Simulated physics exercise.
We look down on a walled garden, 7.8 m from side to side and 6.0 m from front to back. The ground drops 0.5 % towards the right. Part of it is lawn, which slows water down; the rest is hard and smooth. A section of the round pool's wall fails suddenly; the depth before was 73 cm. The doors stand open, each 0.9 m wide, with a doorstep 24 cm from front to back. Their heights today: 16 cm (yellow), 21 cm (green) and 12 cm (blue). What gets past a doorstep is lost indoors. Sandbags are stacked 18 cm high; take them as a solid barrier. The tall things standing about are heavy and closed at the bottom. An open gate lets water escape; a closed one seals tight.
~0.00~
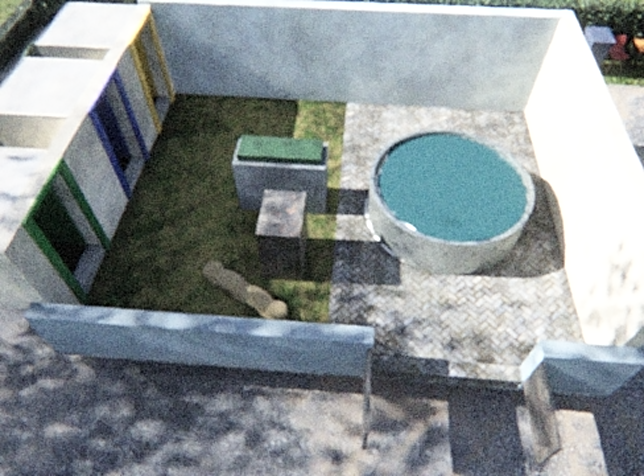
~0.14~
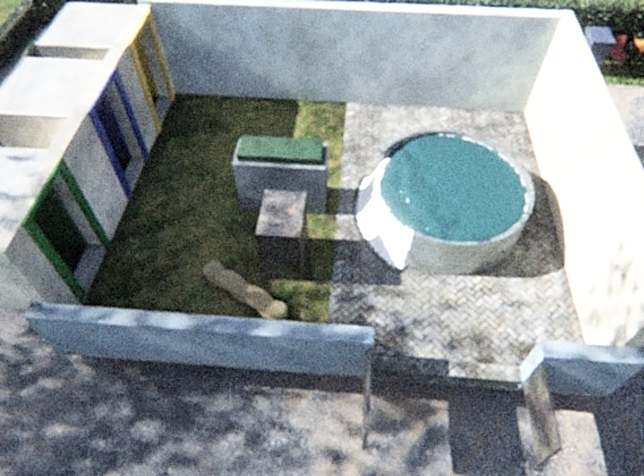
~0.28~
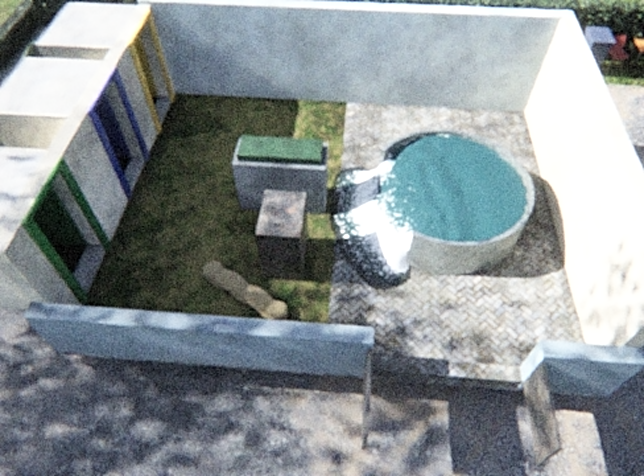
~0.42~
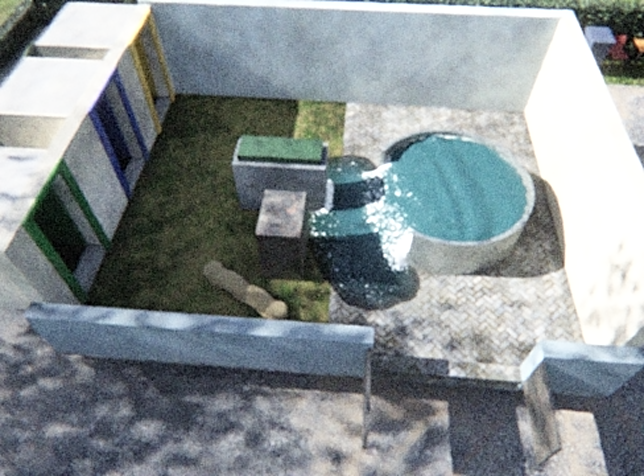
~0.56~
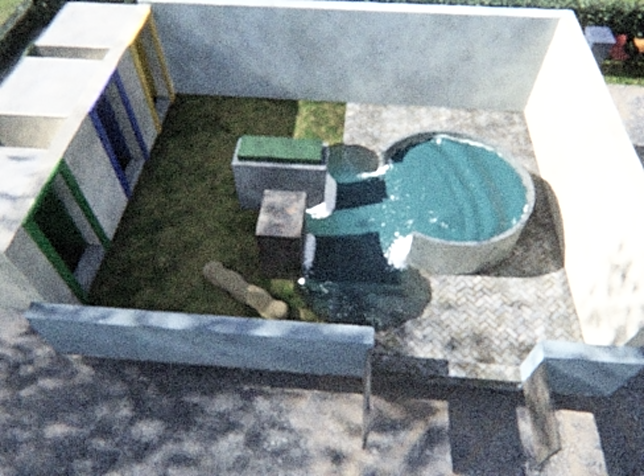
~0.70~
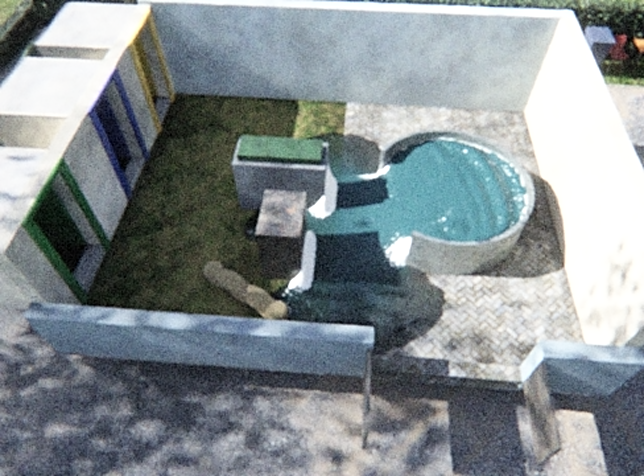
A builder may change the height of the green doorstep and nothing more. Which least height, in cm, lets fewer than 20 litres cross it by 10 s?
About 13.5 cm.
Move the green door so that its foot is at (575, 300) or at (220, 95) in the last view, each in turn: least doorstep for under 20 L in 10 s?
About 7.5 and 7.5 cm.
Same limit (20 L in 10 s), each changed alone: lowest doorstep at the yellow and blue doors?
Roughly 8.0 cm at yellow and 7.5 cm at blue.
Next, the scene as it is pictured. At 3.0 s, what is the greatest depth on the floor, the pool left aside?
About 32 cm.
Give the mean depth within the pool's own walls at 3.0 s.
Roughly 23 cm on average.
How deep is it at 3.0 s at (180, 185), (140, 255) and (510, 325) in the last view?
Roughly 5, 7 and 3 cm, in turn.
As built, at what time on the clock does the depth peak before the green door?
At about 3.6 s.
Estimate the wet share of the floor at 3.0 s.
Near 75 per cent is wet.
After 1.4 s water covers 30 % of the floor, deepest (50 cm) near (308, 243); it has not reached the green door.
After 3.0 s water covers 75 % of the floor, deepest (32 cm) near (319, 350); 7 cm at the green door, 0 litres in over its 21 cm doorstep.
After 10.0 s water covers 100 % of the floor, deepest (14 cm) near (442, 124); 8 cm at the green door, 1 litre in over its 21 cm doorstep.
At the green door as built, the water arrived by 2.9 s and peaked near 22 cm at 3.6 s.
Run again over the same 10 s with other heights there, 34 litres in over 11.5 cm, 9 litres over 16 cm. The limit of 20 litres is kept from about 13.5 cm up.
